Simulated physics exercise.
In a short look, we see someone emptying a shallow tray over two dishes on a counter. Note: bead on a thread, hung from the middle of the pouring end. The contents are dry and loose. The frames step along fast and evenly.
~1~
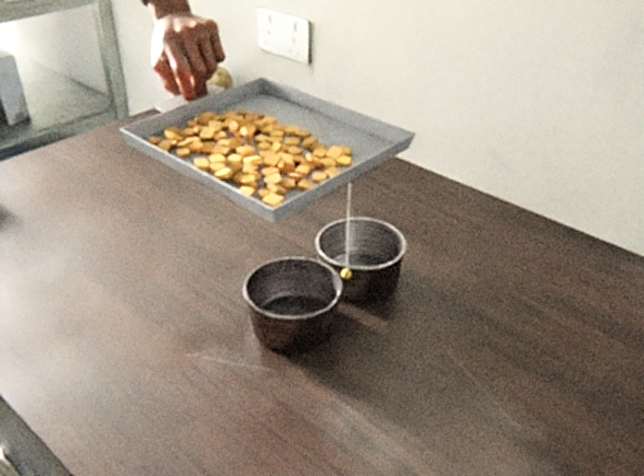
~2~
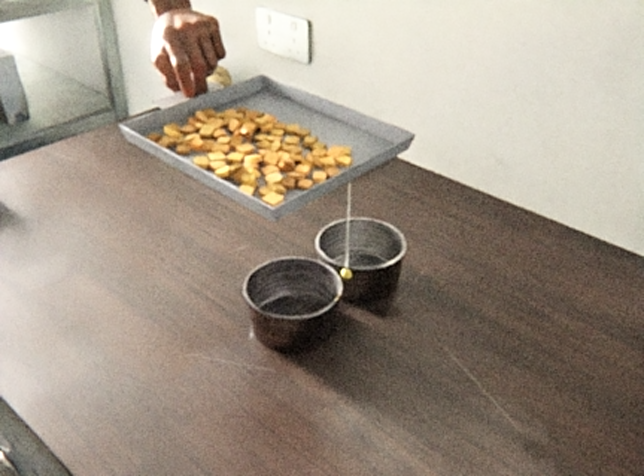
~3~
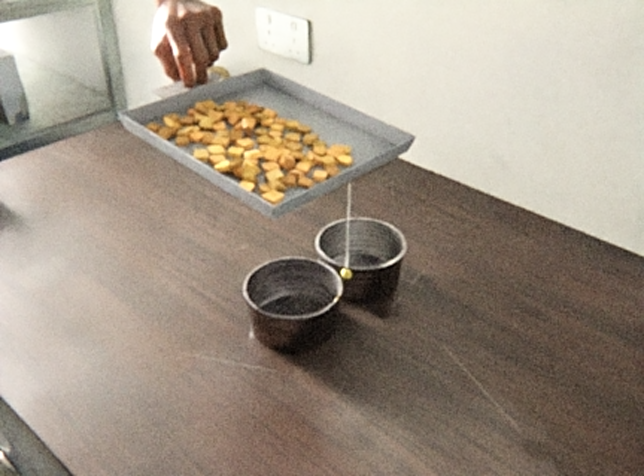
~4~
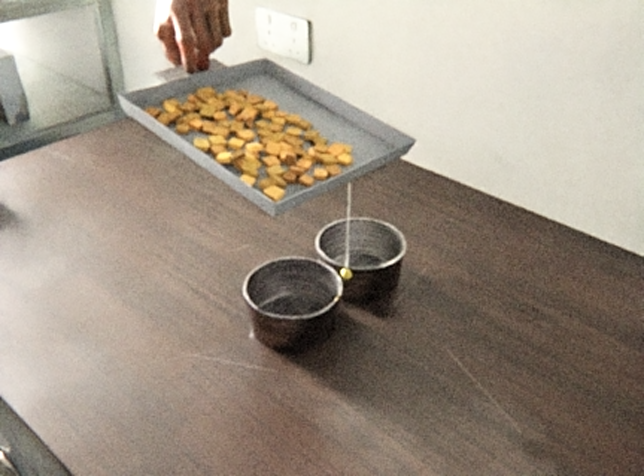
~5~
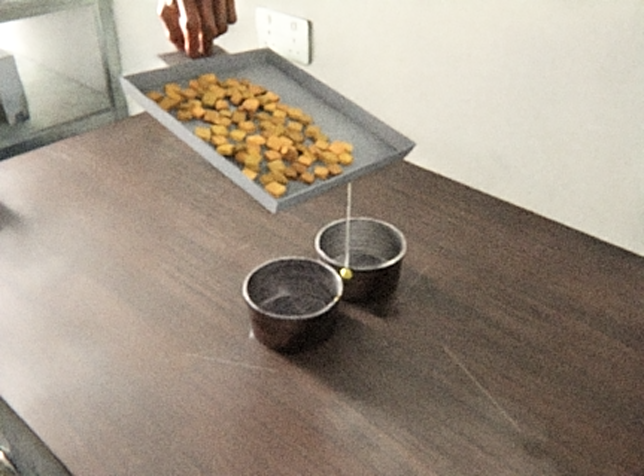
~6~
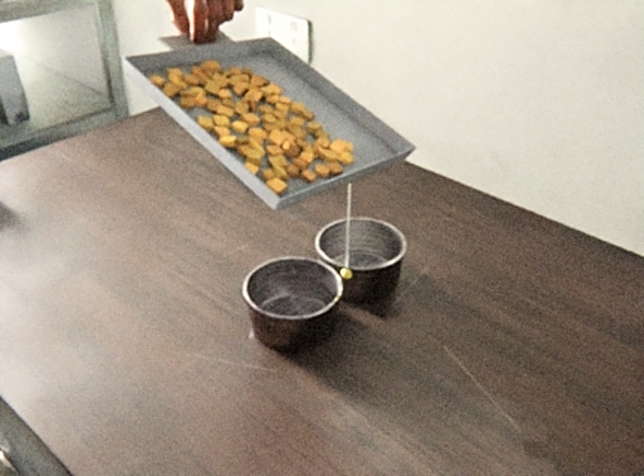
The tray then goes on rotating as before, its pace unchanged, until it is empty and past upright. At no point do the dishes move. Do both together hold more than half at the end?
I expect the dishes to end up with a lesser share of the load.
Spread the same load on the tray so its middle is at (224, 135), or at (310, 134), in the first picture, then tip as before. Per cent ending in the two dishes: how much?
First about 30, then 20 per cent.
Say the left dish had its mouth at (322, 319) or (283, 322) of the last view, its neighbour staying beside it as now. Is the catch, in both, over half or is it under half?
The pair would catch the greater share the first time and the lesser share the second time.
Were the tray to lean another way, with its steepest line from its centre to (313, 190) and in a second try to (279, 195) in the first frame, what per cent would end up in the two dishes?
The first gives 0 %, the second 30 %.
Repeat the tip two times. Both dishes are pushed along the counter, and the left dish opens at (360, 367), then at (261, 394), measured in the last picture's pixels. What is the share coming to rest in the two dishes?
You'd get 10 in a hundred the first time and 0 in a hundred the second.
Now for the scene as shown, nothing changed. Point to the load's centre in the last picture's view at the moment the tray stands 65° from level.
I'd mark it close to (361, 148).
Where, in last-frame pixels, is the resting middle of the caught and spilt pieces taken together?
Resting centre, last frame: Roughly (412, 307).
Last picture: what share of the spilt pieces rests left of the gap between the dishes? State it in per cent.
0 per cent, about.
Soon after the last picture, tray tipped steeply; nearly all on the tray; a small part in the air.
A little later, tray tipped past a quarter turn; a small part on the tray; a small part in the right dish; about a third outside both; about half in the air.
Later still, tray tipped past a quarter turn; about a quarter in the right dish; most outside both.
At rest, tray tipped past a quarter turn; none in the left dish; about a quarter in the right dish; most outside both.
